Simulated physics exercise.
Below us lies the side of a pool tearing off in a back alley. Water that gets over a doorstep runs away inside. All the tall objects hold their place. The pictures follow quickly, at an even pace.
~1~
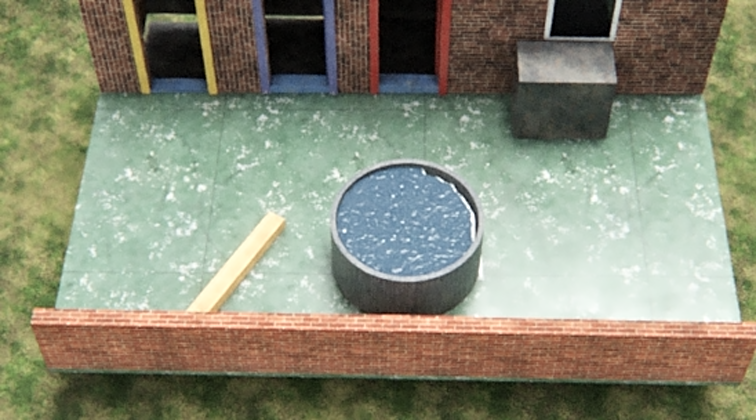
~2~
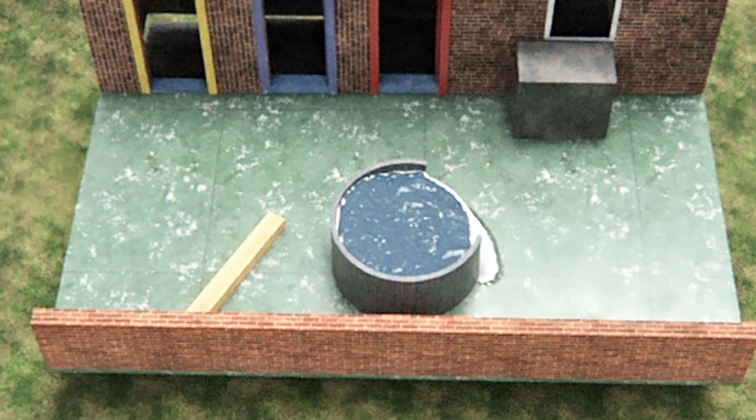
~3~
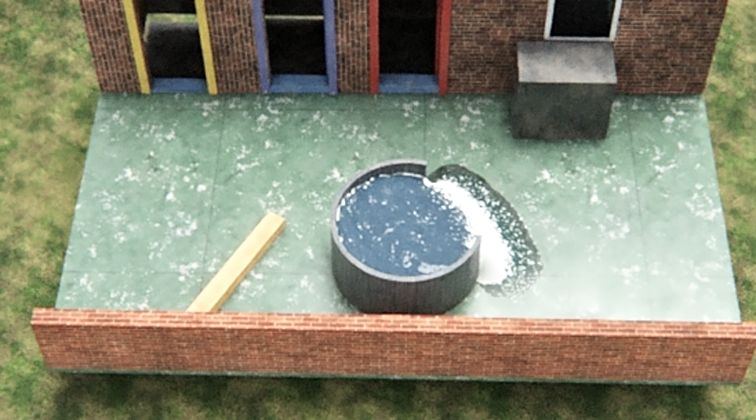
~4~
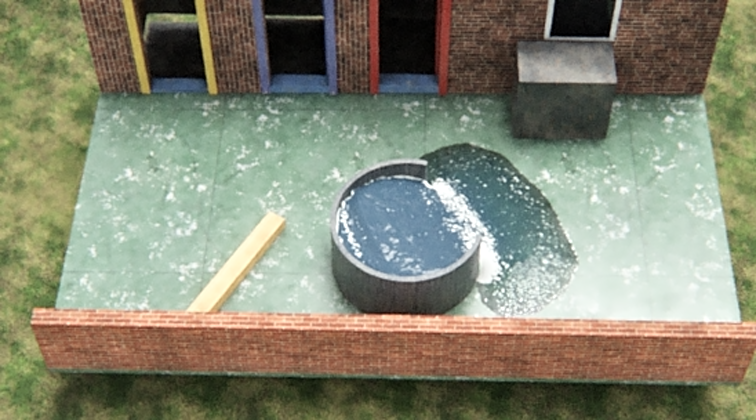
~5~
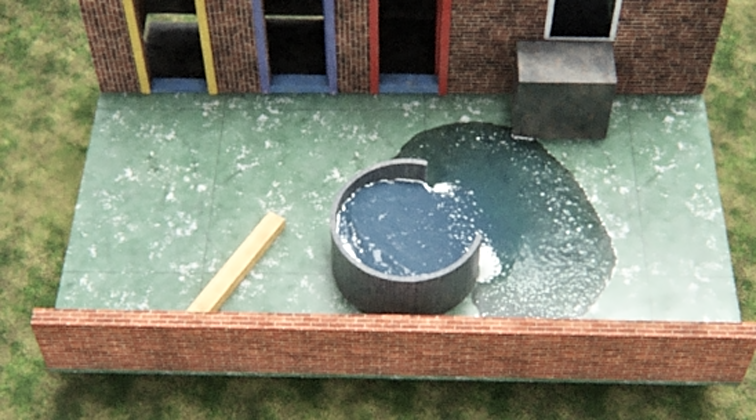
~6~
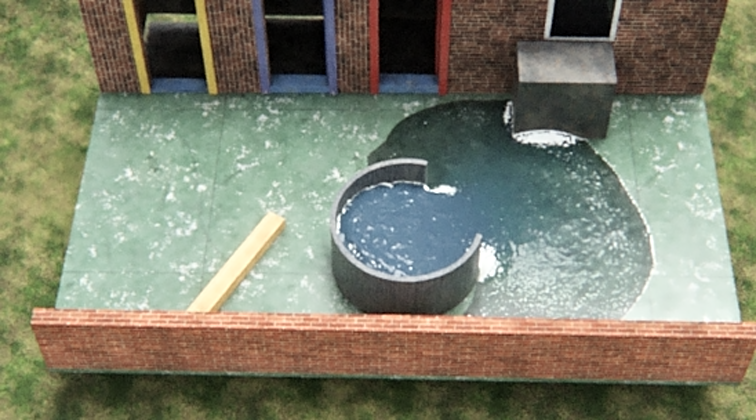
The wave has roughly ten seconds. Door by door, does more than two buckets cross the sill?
The yellow door admits no more than that; the blue door admits no more than that; the red door admits no more than that.
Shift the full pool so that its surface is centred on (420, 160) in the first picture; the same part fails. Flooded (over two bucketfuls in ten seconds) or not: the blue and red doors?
The blue door keeps below it; the red door lets less in.
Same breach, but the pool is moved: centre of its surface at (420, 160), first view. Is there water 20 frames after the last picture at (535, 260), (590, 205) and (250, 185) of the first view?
As listed: Not flooded, covered, wet.
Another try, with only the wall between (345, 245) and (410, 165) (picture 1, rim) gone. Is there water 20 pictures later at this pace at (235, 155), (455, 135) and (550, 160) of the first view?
As listed: Wet, wet, clear.
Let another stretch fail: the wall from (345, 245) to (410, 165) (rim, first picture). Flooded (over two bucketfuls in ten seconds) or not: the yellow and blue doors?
In short: Yellow goes over; blue takes more.
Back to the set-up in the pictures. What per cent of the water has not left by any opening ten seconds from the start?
Near 30 in a hundred.
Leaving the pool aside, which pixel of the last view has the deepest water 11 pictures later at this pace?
Roughly at (498, 101).
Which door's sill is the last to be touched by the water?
It is the door marked yellow.
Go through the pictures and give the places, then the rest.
The first frame shows still water in the round tank at (407, 222).
In the second frame, water pours out at (467, 219) and has run to (482, 282).
In the third frame, water pours out at (466, 222) and has run to (514, 290).
In the fourth frame, water pours out at (466, 224) and has run to (567, 276).
In the fifth frame, the front is at (611, 262), out from the gap at (466, 225).
In the sixth frame, the front is at (510, 104), out from the gap at (466, 225).
A moment on, water covers 40 % of the floor; the yellow door not reached, the blue door not reached, the red door wet at the sill, nothing in.
Next, water covers 45 % of the floor; the yellow door not reached, the blue door wet at the sill, nothing in, the red door wet at the sill, nothing in.
Then, water covers 55 % of the floor; the yellow door wet at the sill, nothing in, the blue door wet at the sill, nothing in, the red door wet at the sill, nothing in.
Later, water covers 65 % of the floor; the yellow door wet at the sill, nothing in, the blue door wet at the sill, nothing in, the red door wet at the sill, nothing in.
In the end, water covers 60 % of the floor; the yellow door wet at the sill, nothing in, the blue door wet at the sill, nothing in, the red door wet at the sill, nothing in.
